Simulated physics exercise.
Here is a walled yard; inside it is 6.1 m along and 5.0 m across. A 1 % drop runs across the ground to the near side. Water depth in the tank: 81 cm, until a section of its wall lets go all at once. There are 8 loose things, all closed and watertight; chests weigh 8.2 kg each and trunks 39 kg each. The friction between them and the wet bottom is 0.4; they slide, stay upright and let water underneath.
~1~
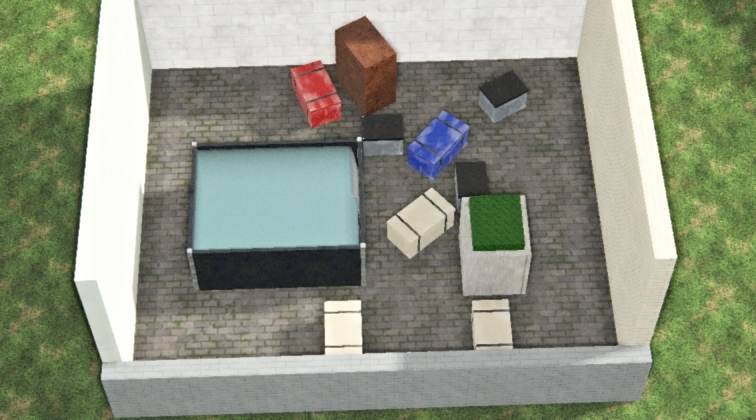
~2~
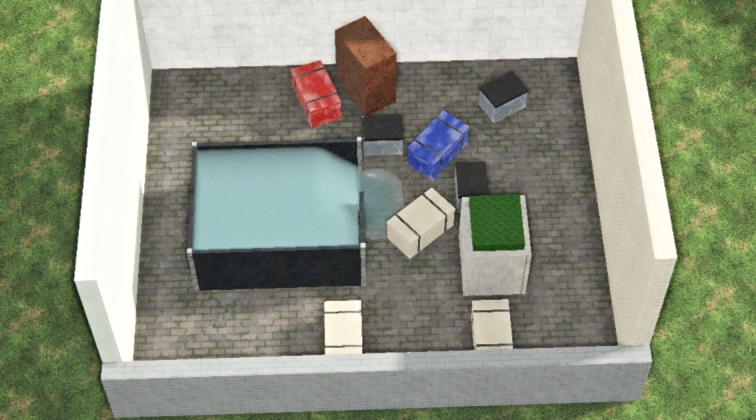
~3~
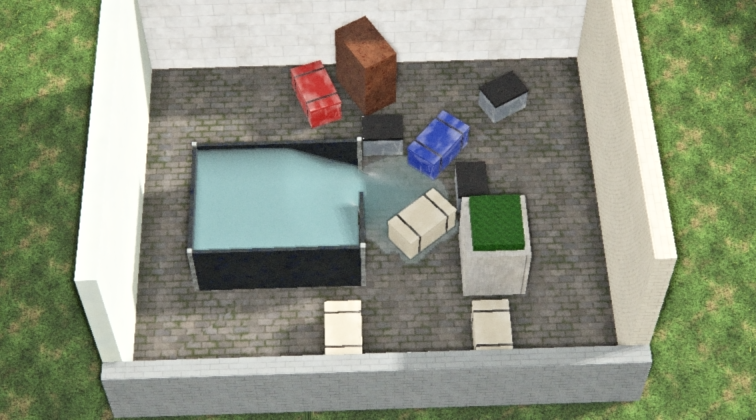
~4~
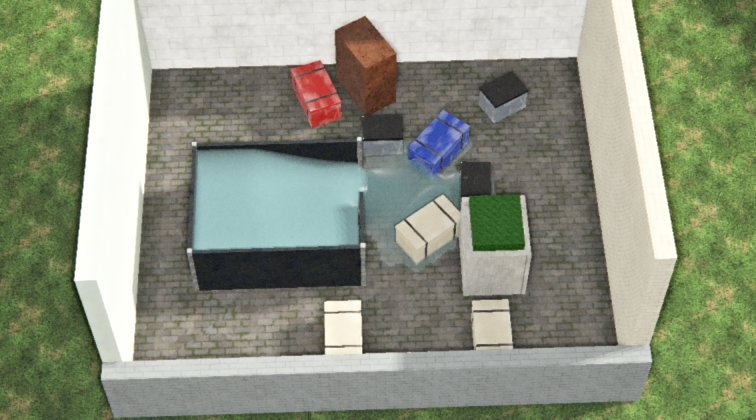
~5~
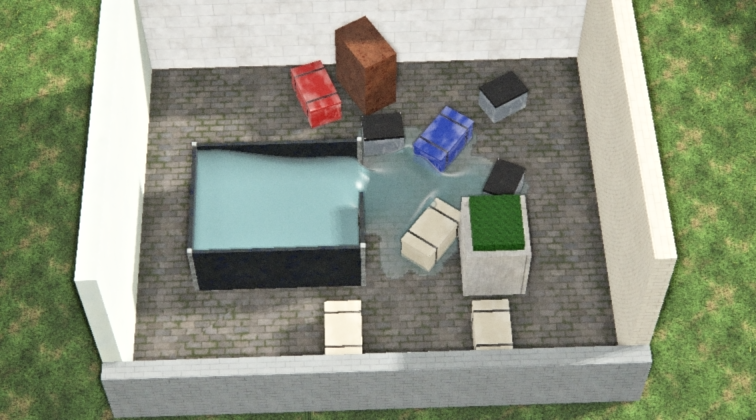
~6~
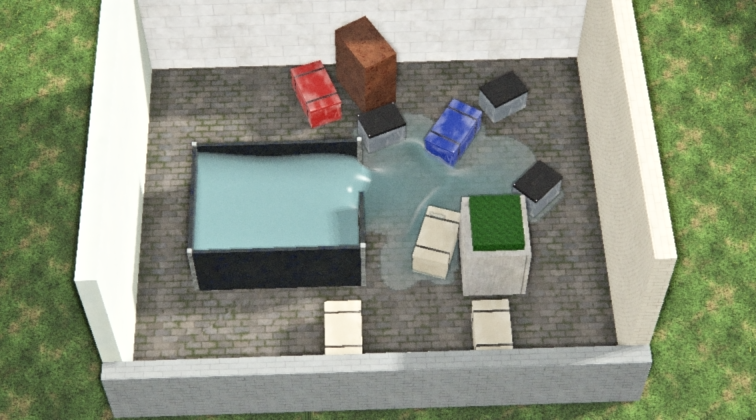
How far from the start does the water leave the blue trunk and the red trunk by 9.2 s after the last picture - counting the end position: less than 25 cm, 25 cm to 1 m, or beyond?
As I see it, the blue trunk should get washed clear away, the red trunk should remain roughly unmoved.
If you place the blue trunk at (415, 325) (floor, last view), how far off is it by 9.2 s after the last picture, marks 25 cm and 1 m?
Observed: Object goes well off.
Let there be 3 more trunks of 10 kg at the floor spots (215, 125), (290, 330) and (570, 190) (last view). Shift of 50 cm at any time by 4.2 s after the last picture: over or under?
Note, same order as listed: Inside the limit, inside the limit, inside the limit.
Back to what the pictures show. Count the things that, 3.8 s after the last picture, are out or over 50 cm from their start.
I count 3 of them.
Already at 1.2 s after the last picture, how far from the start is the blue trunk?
Roughly 150 cm.
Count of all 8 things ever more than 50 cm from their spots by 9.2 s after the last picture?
The tally stands at 7.
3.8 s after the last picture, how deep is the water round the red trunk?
I'd say around 0 cm.
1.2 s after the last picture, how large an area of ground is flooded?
About 15 m2.
Then, 1.2 s after the last picture the blue trunk is near (527, 84), 1.5 m from its start, aground; the red trunk is near (316, 85), 0.0 m from its start, aground; 2 afloat.
Then, 3.8 s after the last picture the blue trunk is near (425, 67), 1.1 m from its start, afloat; the red trunk is near (316, 85), 0.0 m from its start, aground; 4 afloat.
Then, 6.2 s after the last picture the blue trunk is near (389, 111), 0.8 m from its start, aground; the red trunk is near (316, 85), 0.0 m from its start, aground; 4 afloat.
Then, 9.2 s after the last picture the blue trunk is near (338, 136), 1.4 m from its start, aground; the red trunk is near (316, 85), 0.0 m from its start, aground; 5 afloat.
